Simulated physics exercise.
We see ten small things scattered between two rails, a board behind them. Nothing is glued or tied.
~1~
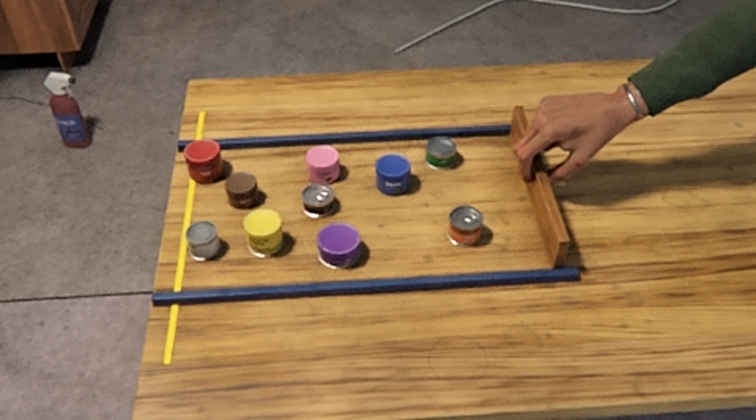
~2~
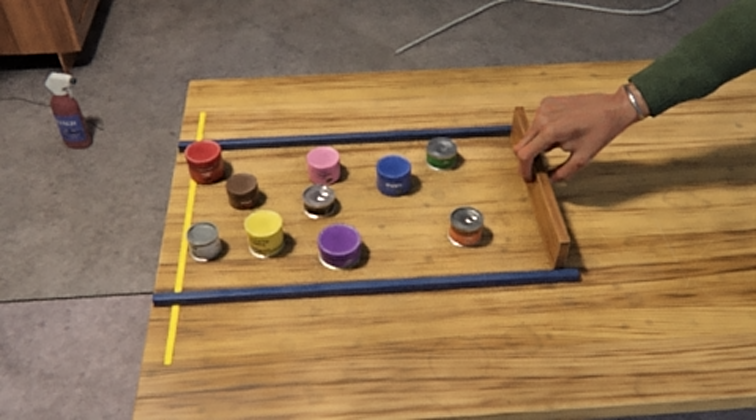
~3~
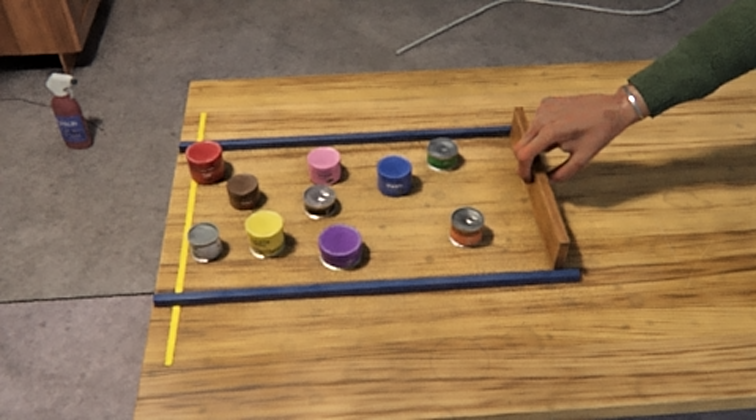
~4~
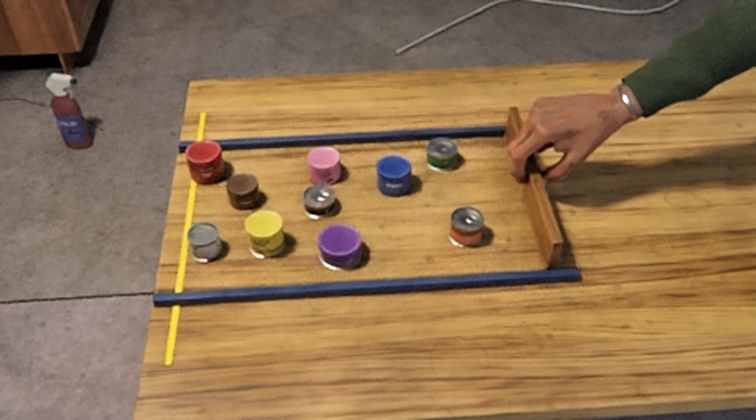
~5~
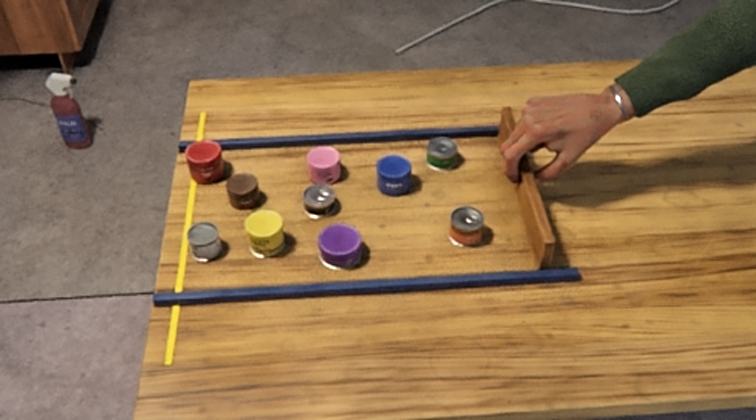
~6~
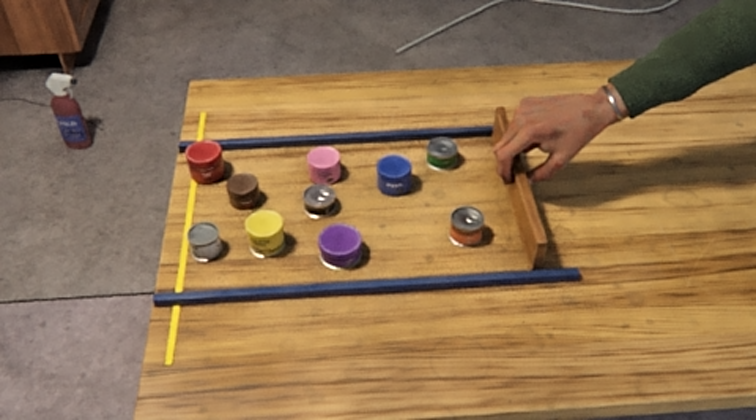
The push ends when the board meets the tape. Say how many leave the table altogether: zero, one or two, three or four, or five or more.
Outcome: The number that fall off is five or more.
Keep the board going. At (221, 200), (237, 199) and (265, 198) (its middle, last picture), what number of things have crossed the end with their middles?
In that order 2, 2 and 0.
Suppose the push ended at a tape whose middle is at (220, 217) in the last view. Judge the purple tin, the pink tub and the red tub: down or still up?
The purple tin does not fall, the pink tub stays on, the red tub falls.
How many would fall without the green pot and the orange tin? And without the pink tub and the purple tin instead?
3 in the first case, 4 in the second.
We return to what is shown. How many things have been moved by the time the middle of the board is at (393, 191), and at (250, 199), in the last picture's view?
At the one place 3, at the other 10.
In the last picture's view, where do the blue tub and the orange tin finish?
First (173, 187), then (166, 243).
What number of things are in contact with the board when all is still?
5 of them.
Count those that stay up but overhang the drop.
It comes to 5.
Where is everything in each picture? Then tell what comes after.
The first frame shows red tub (204, 161); white tin (203, 241); brown tub (242, 191); board (536, 183); tape (188, 217).
The second frame shows white tin (204, 242); board (537, 183).
The third frame shows brown tub (244, 192); yellow pot (266, 234).
The fourth frame shows red tub (206, 163); purple tin (340, 247).
The fifth frame shows white tin (205, 242); blue tub (394, 176).
The sixth frame shows red tub (206, 163); white tin (205, 242); brown tub (243, 191); board (517, 184); tape (189, 218).
Soon after, none off yet; red tub at rest near (206, 163); white tin at rest near (205, 242); brown tub at rest near (243, 191).
Then, none off yet; red tub moved about its own width near (171, 160); white tin moved well along near (153, 245); brown tub moved about its own width near (195, 200).
At rest, the number that fall off is five or more; fallen, pink tub, yellow pot, brown tub, white tin and red tub.
